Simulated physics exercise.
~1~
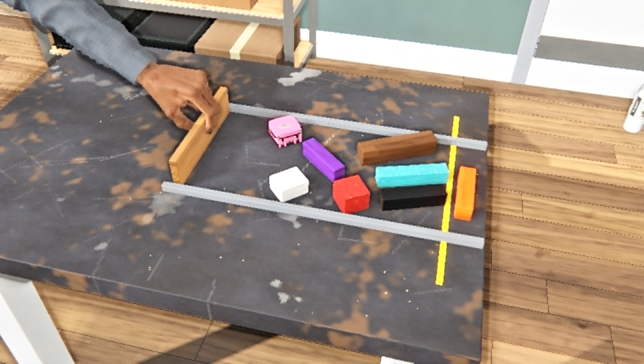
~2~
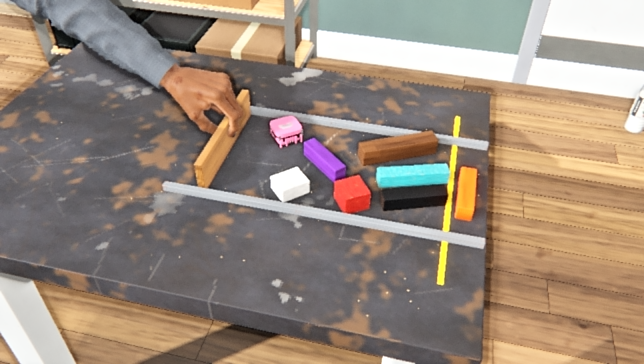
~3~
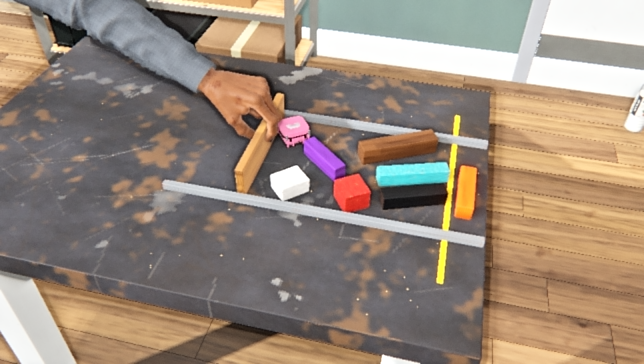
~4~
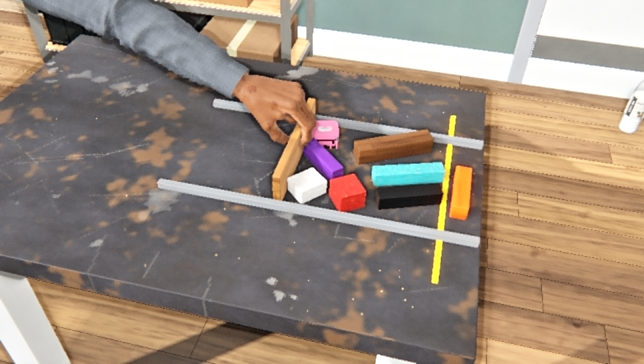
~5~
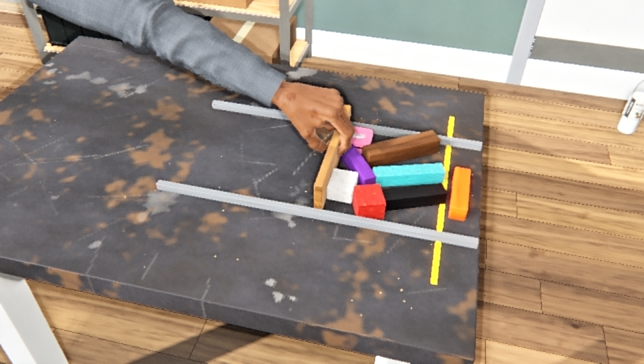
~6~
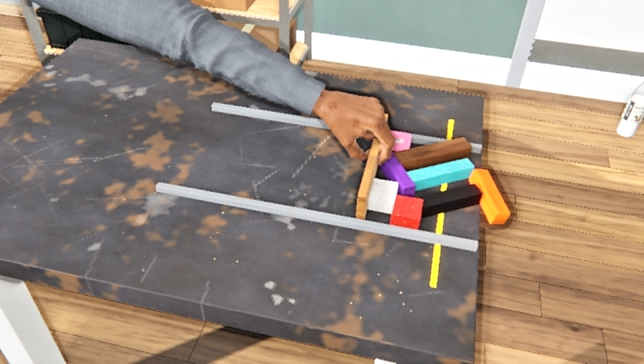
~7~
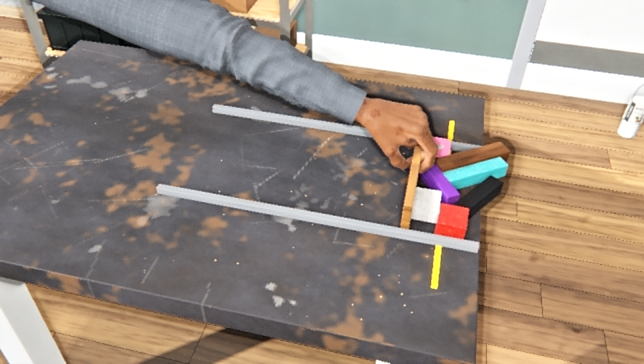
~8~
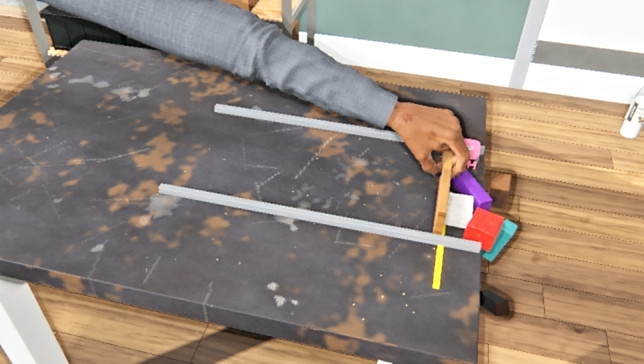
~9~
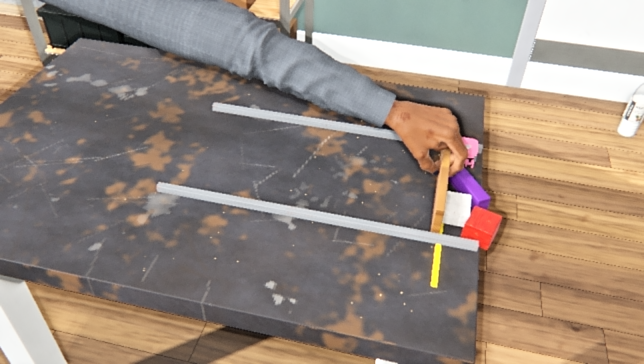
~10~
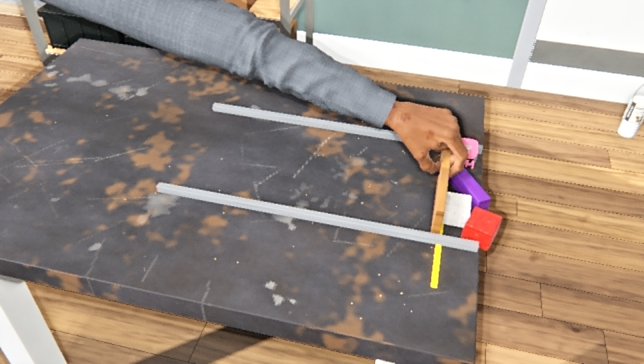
A hand in a grey sleeve pushes an upright wooden board rightward across a dark, rust-blotched tabletop, seen from above at an angle. Ahead of it, between two pale rails, lie pink, purple, white, red, brown, turquoise, black and orange pieces, near a yellow strip by the right edge. The board gathers the nearer pieces and shoves them into the rest. The orange stick turns and drops off first, then the brown, turquoise and black ones tip over the edge. The board halts at the strip, leaving the pink, purple, white and red pieces at the brink.
